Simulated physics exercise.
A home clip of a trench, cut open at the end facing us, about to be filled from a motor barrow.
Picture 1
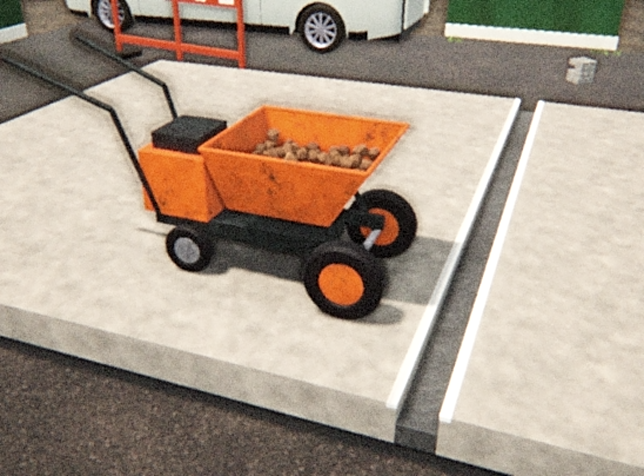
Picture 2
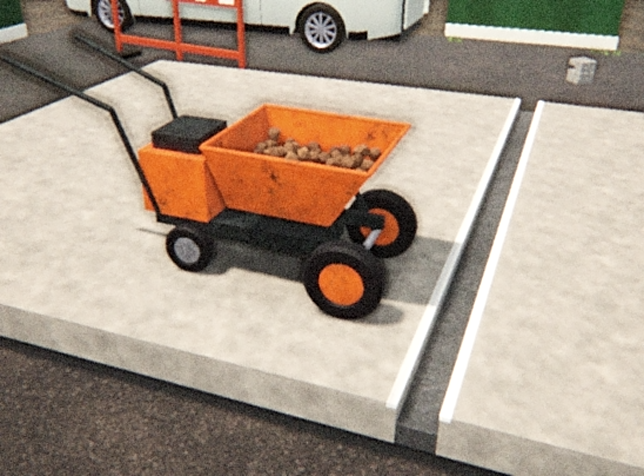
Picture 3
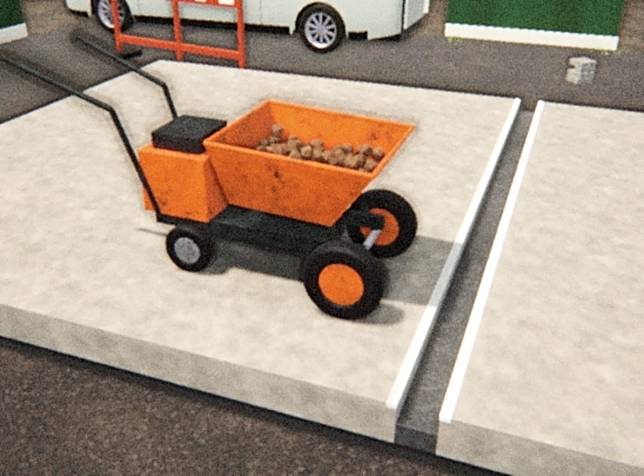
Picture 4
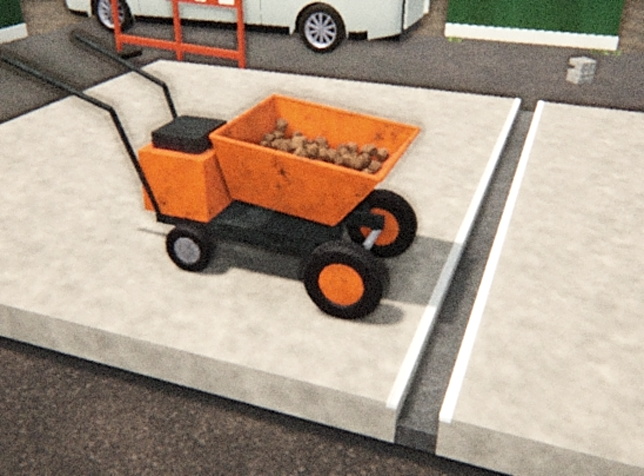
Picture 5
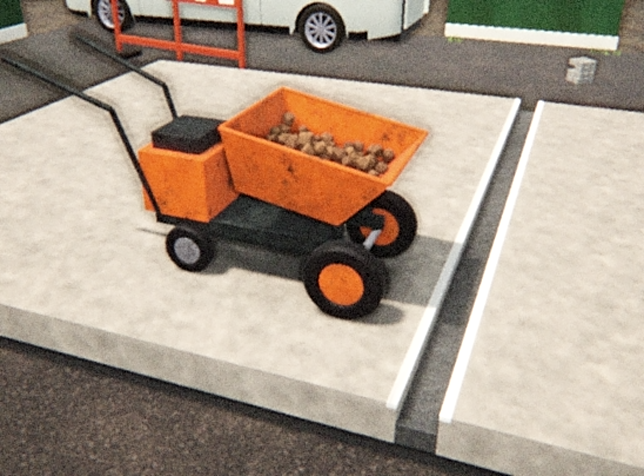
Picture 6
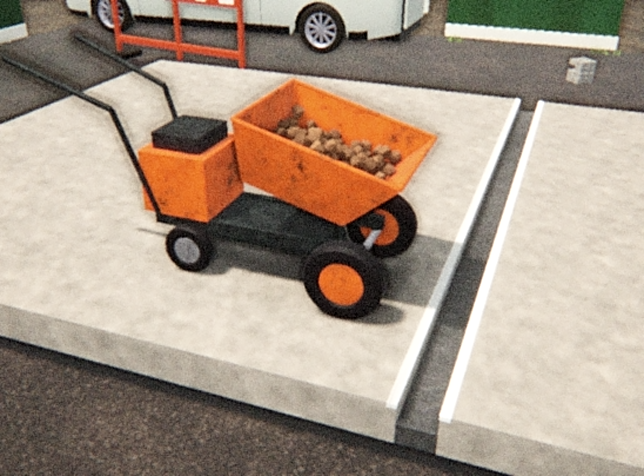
On a pale slab beside a narrow trench, an orange motor barrow loaded with brown clods stands still while its skip, level at first, gradually tilts forward to the right, its rear rising and the clods staying inside.
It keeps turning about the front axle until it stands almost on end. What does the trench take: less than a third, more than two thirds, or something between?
The trench takes under a third.
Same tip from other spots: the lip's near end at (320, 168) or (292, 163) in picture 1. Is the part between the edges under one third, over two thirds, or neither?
At the first place between a third and two thirds, at the second between a third and two thirds.
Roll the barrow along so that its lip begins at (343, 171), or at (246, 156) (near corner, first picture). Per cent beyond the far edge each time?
Near 60 % and 0 %.
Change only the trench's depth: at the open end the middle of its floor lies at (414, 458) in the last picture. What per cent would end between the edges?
Roughly 10 in a hundred.
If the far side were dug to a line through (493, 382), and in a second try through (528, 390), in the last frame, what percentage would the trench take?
About 40 and 90 per cent.
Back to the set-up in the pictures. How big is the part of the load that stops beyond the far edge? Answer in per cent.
Some 90 per cent.
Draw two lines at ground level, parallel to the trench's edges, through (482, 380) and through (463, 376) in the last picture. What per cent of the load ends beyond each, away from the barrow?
The first gives 70 %, the second 90 %.
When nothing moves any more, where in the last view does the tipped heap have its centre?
Close to (525, 310).
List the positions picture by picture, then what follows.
The first picture shows lip of the skip (367, 175), level; top of the load (311, 159), clay clods; first edge of the trench (409, 362); far edge (459, 374), the trench under half as wide as the skip, and about half as deep as wide.
The second picture shows lip of the skip (369, 176), level; top of the load (312, 158).
The third picture shows lip of the skip (374, 177), tipped barely; top of the load (293, 163).
The fourth picture shows lip of the skip (381, 180), tipped a little; top of the load (294, 151).
The fifth picture shows lip of the skip (390, 184), tipped a little; top of the load (292, 145).
The sixth picture shows lip of the skip (400, 190), tipped clearly; top of the load (296, 145); first edge of the trench (409, 362); far edge (459, 374).
Just after the last frame, skip tipped steeply; every one in the skip.
A moment on, skip tipped right over; the larger part in the skip; about a tenth beyond it; just a few falling.
Further on, skip tipped right over; about a tenth in the skip; just a few in or heaped over the trench; almost all beyond it.
When it is over, skip tipped right over; just a few in the skip; about a tenth in or heaped over the trench; almost all beyond it.
